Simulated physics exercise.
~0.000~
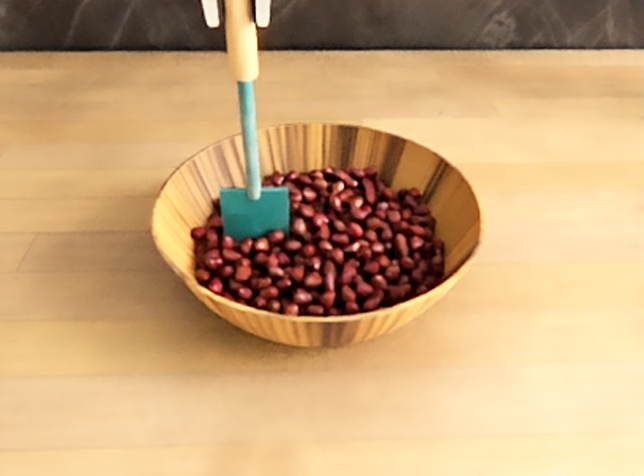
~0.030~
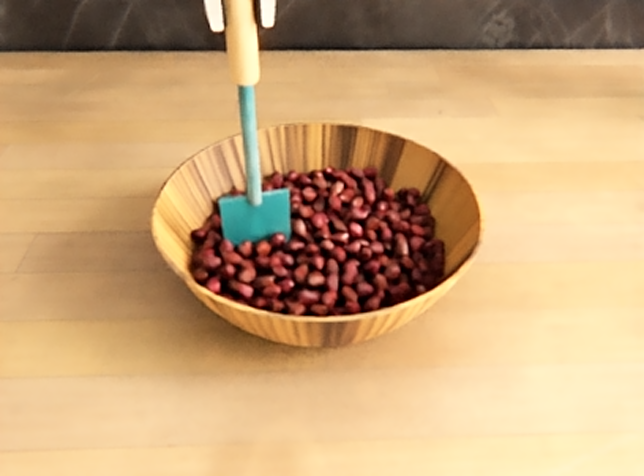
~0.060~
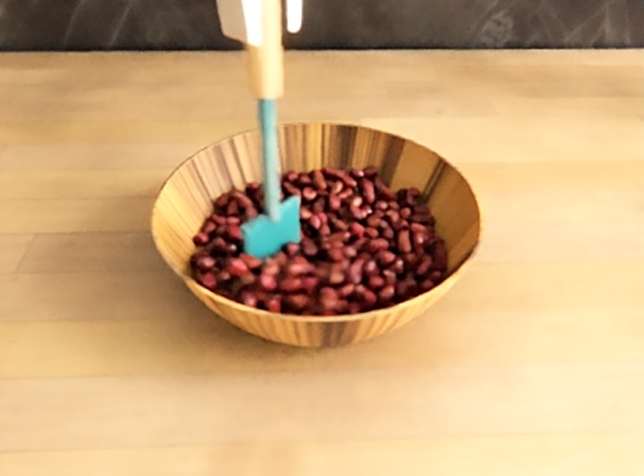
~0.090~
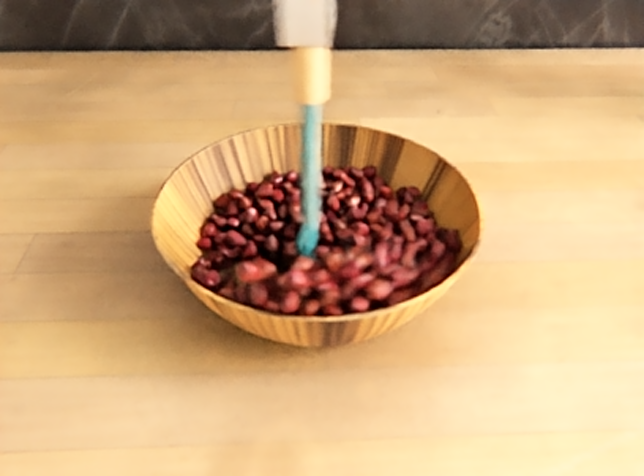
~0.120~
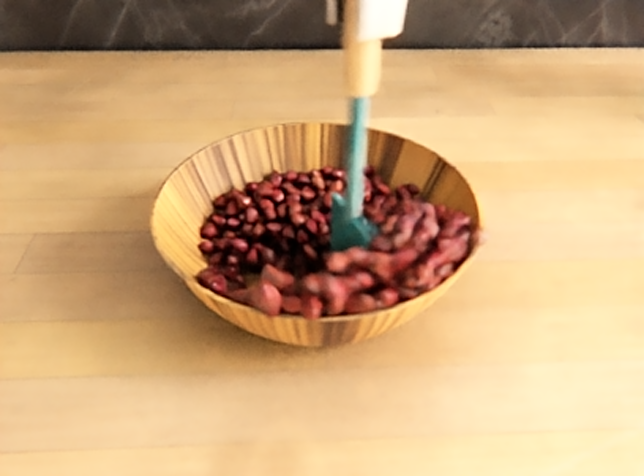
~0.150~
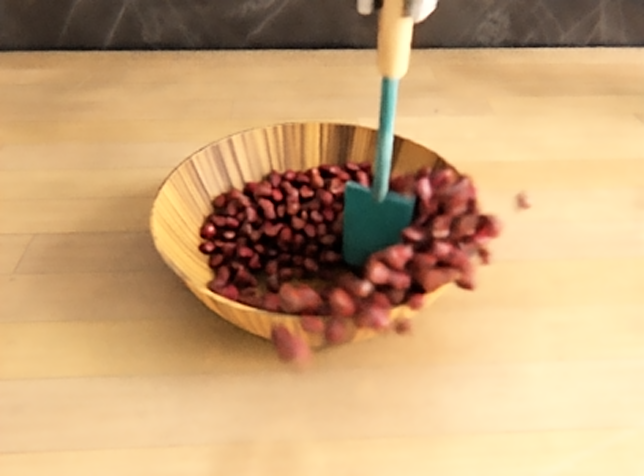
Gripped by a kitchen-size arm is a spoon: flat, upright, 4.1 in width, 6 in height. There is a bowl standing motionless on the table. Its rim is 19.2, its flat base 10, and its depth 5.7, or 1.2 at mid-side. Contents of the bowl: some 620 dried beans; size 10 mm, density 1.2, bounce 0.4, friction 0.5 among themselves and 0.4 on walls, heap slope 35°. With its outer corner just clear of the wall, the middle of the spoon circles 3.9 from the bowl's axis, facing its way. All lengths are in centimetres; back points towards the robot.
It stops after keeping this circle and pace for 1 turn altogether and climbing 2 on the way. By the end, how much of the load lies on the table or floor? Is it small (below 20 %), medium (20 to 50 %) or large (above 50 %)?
It is medium.
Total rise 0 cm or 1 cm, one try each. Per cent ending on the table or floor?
First try about 40 per cent, second about 35 per cent.
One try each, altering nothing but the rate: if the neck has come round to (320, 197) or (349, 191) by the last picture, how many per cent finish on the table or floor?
Around 10 and 15 percent, in that order.
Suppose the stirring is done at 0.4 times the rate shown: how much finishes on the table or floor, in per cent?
I'd say about 5 %.
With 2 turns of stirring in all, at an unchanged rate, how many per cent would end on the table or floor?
Then roughly 40 percent.
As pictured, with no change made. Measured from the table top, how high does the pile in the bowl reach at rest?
Some 5.5 cm.
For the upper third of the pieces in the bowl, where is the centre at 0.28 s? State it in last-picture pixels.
I'd say about (269, 163).
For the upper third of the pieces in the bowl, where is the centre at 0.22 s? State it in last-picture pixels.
The upper third is centred close to (385, 157).
By 0.22 s, 225° round, highest piece 11 above the table; 546 in the bowl, 4 on the table or floor, 75 in flight or on the tool.
By 0.28 s, 299° round, highest piece 11 above the table; 476 in the bowl, 46 on the table or floor, 103 in flight or on the tool.
By 0.51 s, 0° round, highest piece 6 above the table; 419 in the bowl, 205 on the table or floor, 1 in flight or on the tool.
By 1.21 s, 0° round, highest piece 5 above the table; 419 in the bowl, 206 on the table or floor.
Final count, 419 in the bowl, 206 on the table or floor. That is 33 % on the table or floor.
